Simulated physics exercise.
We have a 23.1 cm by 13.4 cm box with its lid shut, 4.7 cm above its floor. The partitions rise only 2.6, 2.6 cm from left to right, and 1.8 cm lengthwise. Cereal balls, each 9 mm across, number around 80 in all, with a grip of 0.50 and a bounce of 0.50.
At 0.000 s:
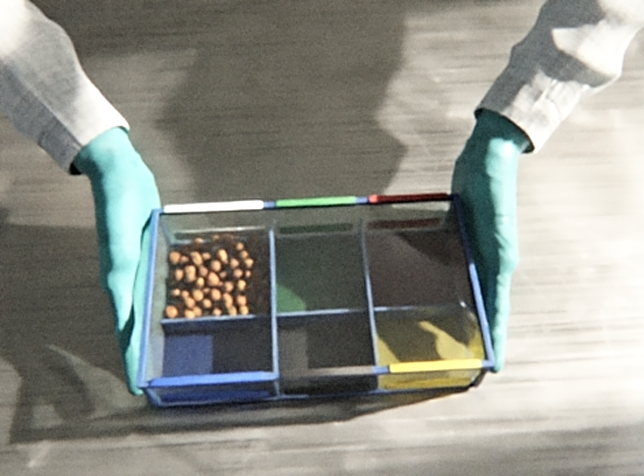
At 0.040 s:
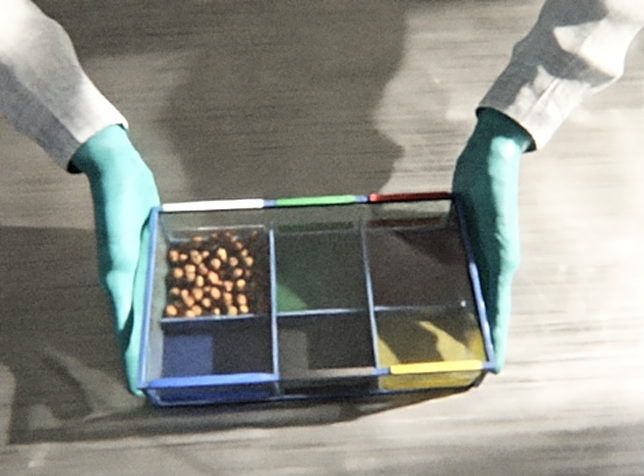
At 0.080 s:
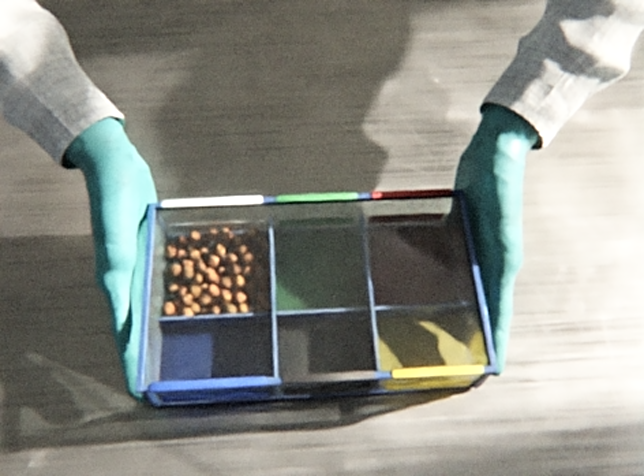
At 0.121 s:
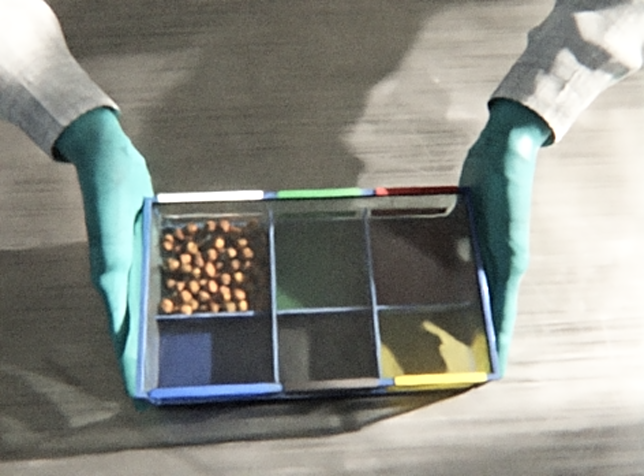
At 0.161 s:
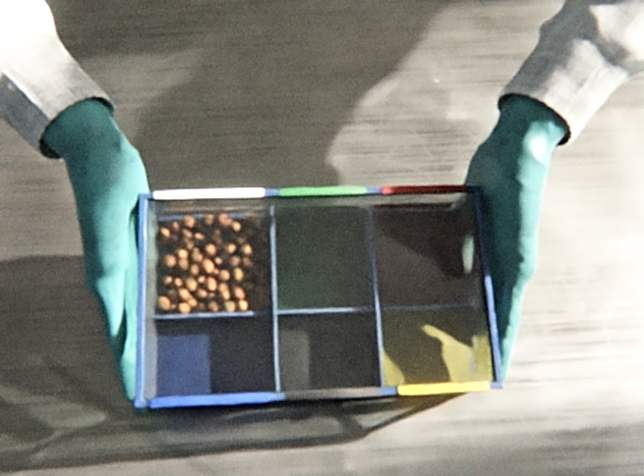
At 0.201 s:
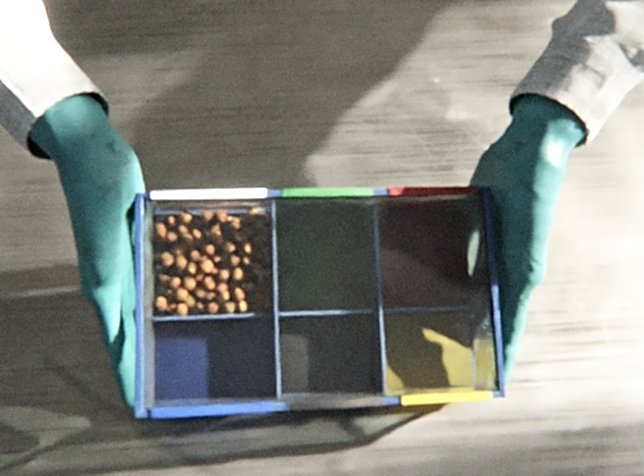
Gloved hands tilting a lidded, six-compartment box slightly toward its right front corner, small brown balls staying clustered in the white-edged back-left section.
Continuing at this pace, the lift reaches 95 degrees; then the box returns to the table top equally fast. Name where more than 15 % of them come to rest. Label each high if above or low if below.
Red compartment: Low; blue compartment: High; green compartment: Low; yellow compartment: Low; white compartment: Low; black compartment: High.
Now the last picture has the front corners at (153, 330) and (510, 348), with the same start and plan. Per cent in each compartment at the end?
Each compartment ends with, in per cent, red 50, blue 0, green 20, yellow 0, white 25 and black 0.
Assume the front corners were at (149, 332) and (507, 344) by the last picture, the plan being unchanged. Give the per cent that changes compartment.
It would be near 70 per cent.
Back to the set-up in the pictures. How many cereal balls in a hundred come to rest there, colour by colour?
Red: 0 %, blue: 65 %, green: 0 %, yellow: 0 %, white: 10 %, black: 25 %.
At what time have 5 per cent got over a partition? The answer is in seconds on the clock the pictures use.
Reading: T about 0.60 s.
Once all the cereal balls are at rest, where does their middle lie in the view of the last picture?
At about (247, 377).
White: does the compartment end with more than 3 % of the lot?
White compartment - above it.
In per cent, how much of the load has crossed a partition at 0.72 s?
Value: Close to 55 %.
After 0.72 s, tilt 94 degrees; blue 50 %, white 45 %, black 5 %.
After 1.07 s, tilt 39 degrees; blue 65 %, white 10 %, black 25 %.
After 1.51 s, tilt 0 degrees; blue 65 %, white 10 %, black 25 %.
In the end, at 1.8 s, red 0 %, blue 65 %, green 0 %, yellow 0 %, white 10 %, black 25 %.
